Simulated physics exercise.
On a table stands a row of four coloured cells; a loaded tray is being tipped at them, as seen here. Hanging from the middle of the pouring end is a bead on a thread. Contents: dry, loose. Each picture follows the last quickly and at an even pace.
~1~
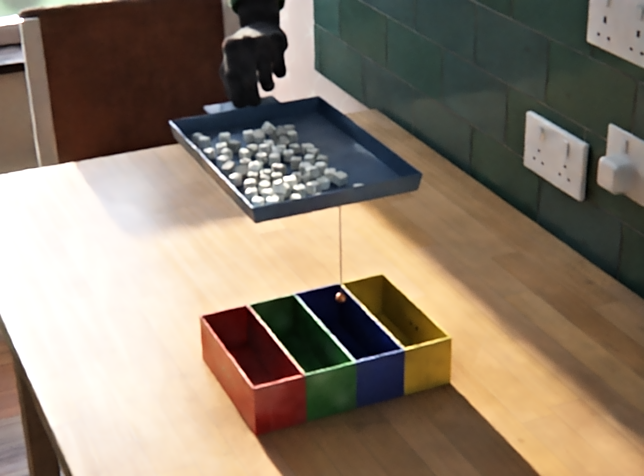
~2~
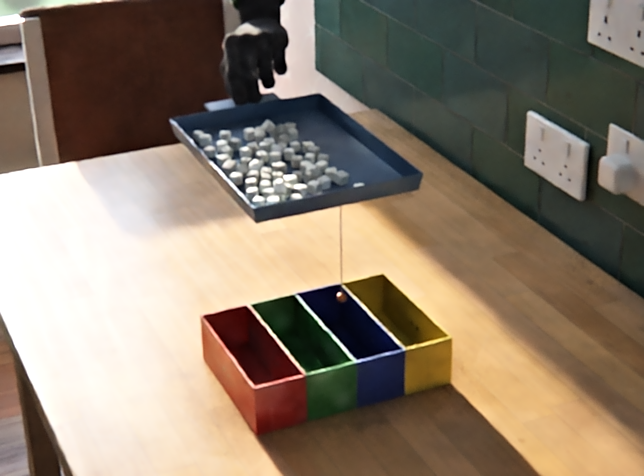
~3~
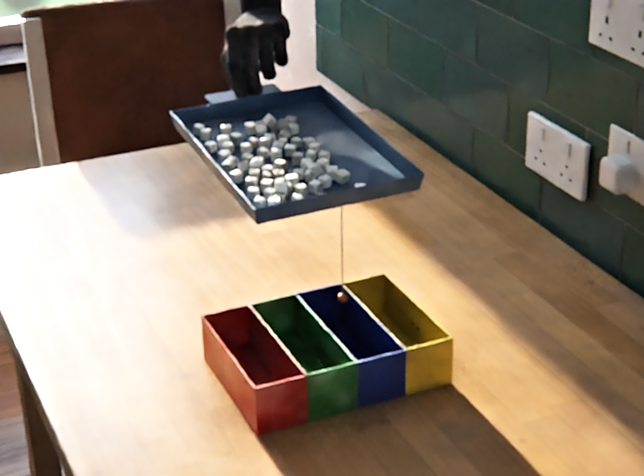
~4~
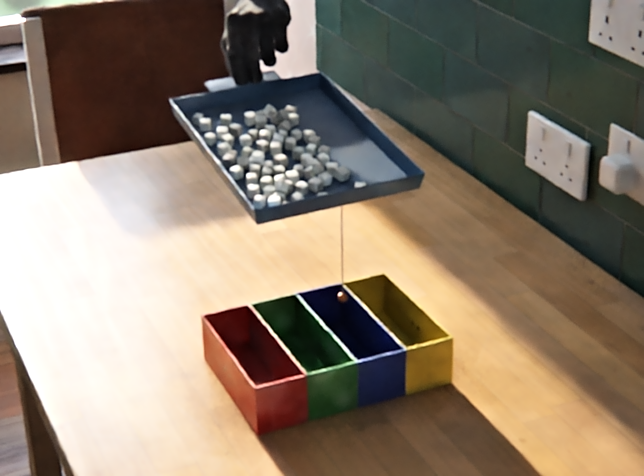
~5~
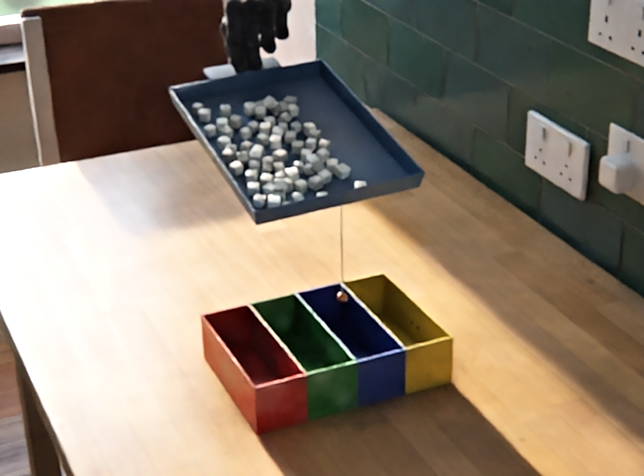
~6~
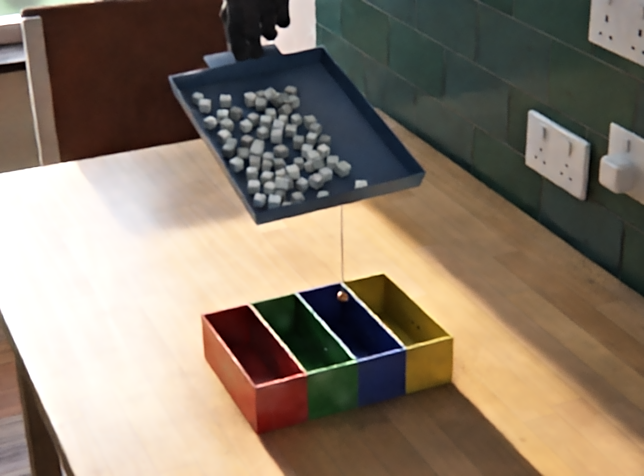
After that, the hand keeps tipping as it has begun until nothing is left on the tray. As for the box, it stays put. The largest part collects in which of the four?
In the green cell.
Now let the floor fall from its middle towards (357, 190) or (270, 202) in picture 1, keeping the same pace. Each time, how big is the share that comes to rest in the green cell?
Around 0 percent for the first aim and around 50 percent for the second.
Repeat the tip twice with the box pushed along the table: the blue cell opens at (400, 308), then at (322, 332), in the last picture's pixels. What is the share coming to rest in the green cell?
About 20% on the first try and 30% on the second.
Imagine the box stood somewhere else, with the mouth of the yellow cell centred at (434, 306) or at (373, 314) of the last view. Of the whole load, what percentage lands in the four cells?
In order: 80 percent, then 90 percent.
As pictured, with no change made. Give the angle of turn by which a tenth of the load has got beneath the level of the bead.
About 75°.
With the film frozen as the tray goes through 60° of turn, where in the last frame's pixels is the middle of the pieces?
I'd put the middle of the pieces at roughly (299, 176).
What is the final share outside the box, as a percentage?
Roughly 10 percent.
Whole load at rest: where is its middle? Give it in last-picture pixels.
Close to (324, 387) in the last picture.
Shortly afterwards, tray tipped steeply; all but a few on the tray; only a few falling or outside the box.
Next, tray tipped past a quarter turn; the bulk on the tray; a little in the blue cell; only a few in the green cell; only a few in the yellow cell; only a few falling or outside the box.
Some moments later, tray tipped past a quarter turn; near a third in the green cell; near a quarter in the blue cell; near a quarter in the red cell; a little in the yellow cell; a little falling or outside the box.
In the end, tray tipped past a quarter turn; near a third in the green cell; near a quarter in the blue cell; near a quarter in the red cell; a little in the yellow cell; a little outside the box.
